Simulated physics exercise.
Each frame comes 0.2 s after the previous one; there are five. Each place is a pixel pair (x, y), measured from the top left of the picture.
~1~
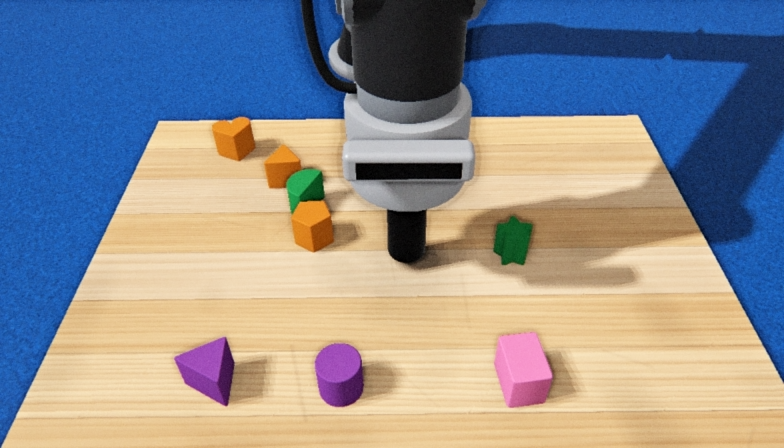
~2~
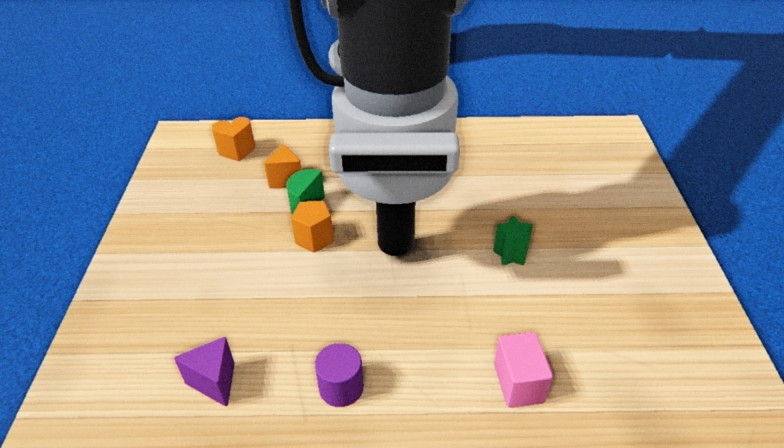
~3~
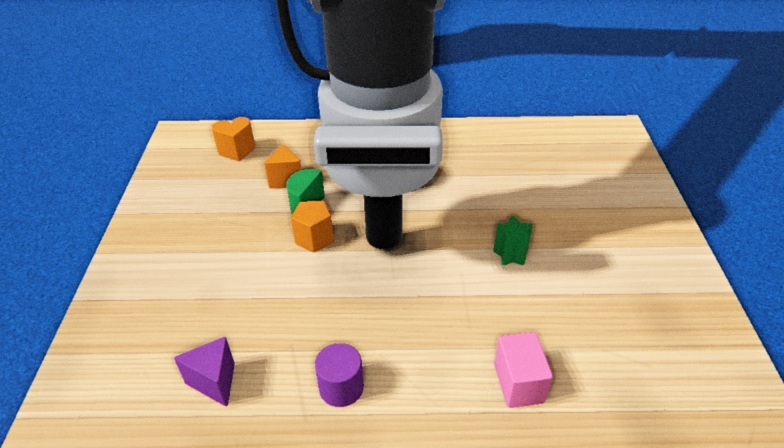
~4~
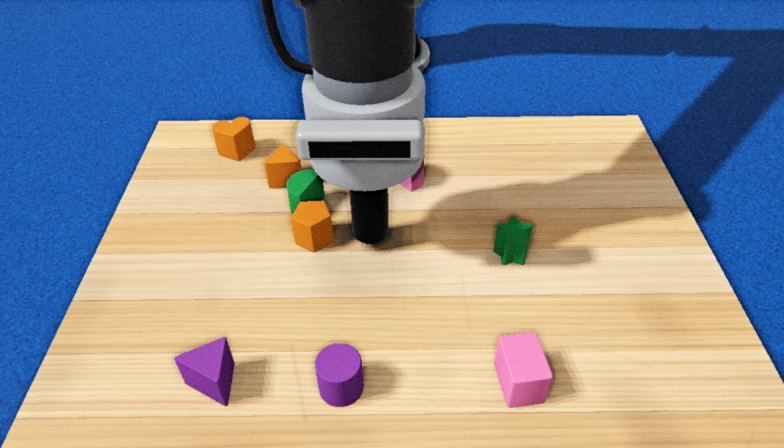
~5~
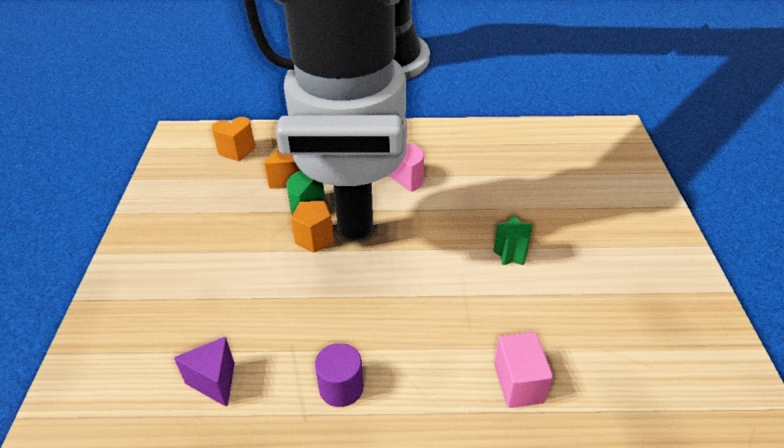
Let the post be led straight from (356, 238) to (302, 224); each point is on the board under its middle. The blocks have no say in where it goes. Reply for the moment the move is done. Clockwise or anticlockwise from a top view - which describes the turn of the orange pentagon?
Spin direction: Counter-clockwise.
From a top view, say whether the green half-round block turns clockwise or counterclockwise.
The block turns clockwise.
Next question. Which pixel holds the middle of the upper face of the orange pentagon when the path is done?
Its top face will be centred at roughly (264, 210).
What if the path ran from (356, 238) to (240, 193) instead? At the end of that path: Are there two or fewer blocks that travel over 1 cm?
Final answer: No.
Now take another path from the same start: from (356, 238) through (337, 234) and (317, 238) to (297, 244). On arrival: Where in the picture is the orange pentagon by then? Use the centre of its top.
The spot you're after is about (257, 213) in the image.
What follows on the original path. Halfway along, post (327, 222); orange pentagon (289, 210).
At the end, post (300, 215); orange triangular piece in place; green half-round block (296, 177), turned 30° clockwise; orange pentagon (264, 210), turned 20° anticlockwise.
